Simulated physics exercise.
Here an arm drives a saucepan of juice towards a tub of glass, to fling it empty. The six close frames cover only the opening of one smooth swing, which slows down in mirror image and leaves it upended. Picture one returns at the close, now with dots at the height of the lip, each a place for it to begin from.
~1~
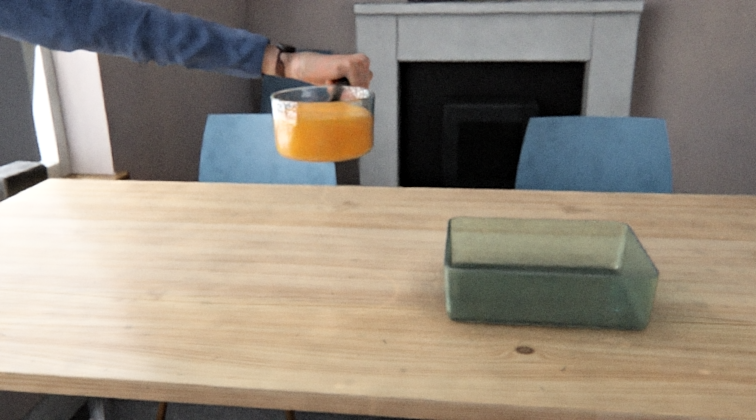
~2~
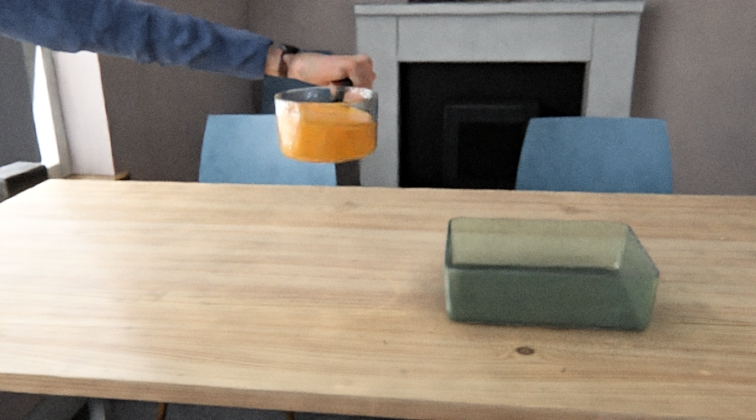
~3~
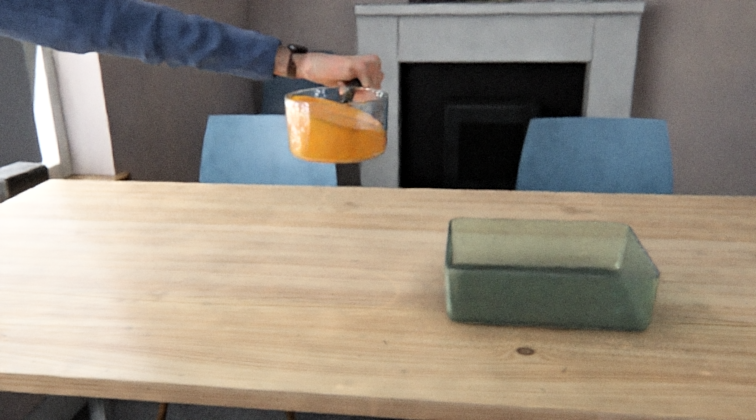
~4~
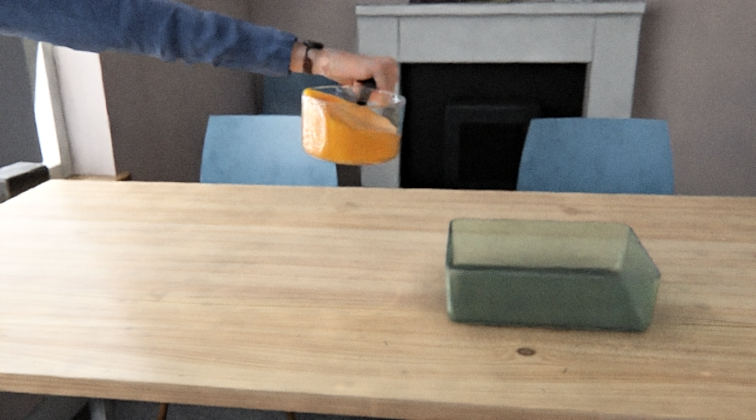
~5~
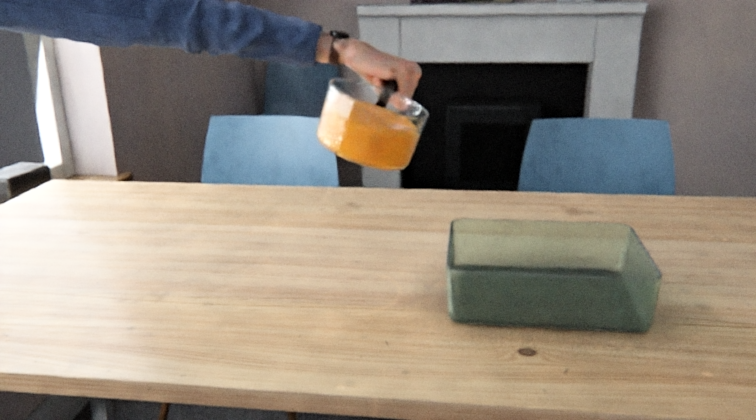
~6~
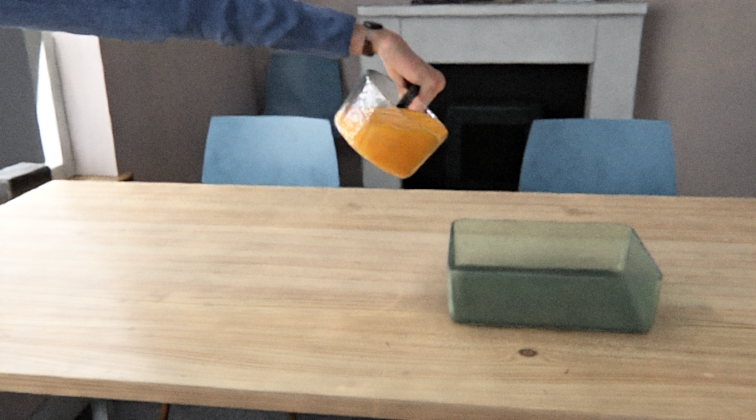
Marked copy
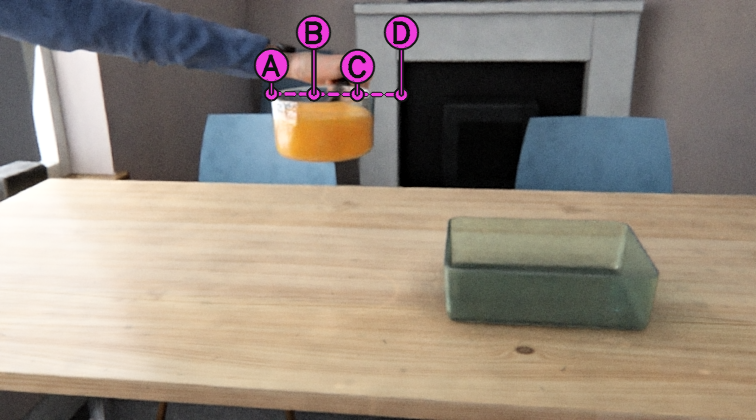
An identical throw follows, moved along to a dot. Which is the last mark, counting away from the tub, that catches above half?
That is place B.
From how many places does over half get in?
Three of them.
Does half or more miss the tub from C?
No.
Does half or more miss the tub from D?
No, that is safe.
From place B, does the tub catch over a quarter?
Yes.
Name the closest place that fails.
A it is.
In magenta, A at (271, 93); B at (313, 94); C at (357, 94); D at (401, 94).
For place A, about 21 % lands in the tub, 75 % falls short and 4 % goes beside or beyond.
For place B, about 64 % lands in the tub, 23 % falls short and 13 % goes beside or beyond.
For place C, about 76 % lands in the tub, 3 % falls short and 21 % goes beside or beyond.
For place D, about 65 % lands in the tub, 3 % falls short and 31 % goes beside or beyond.
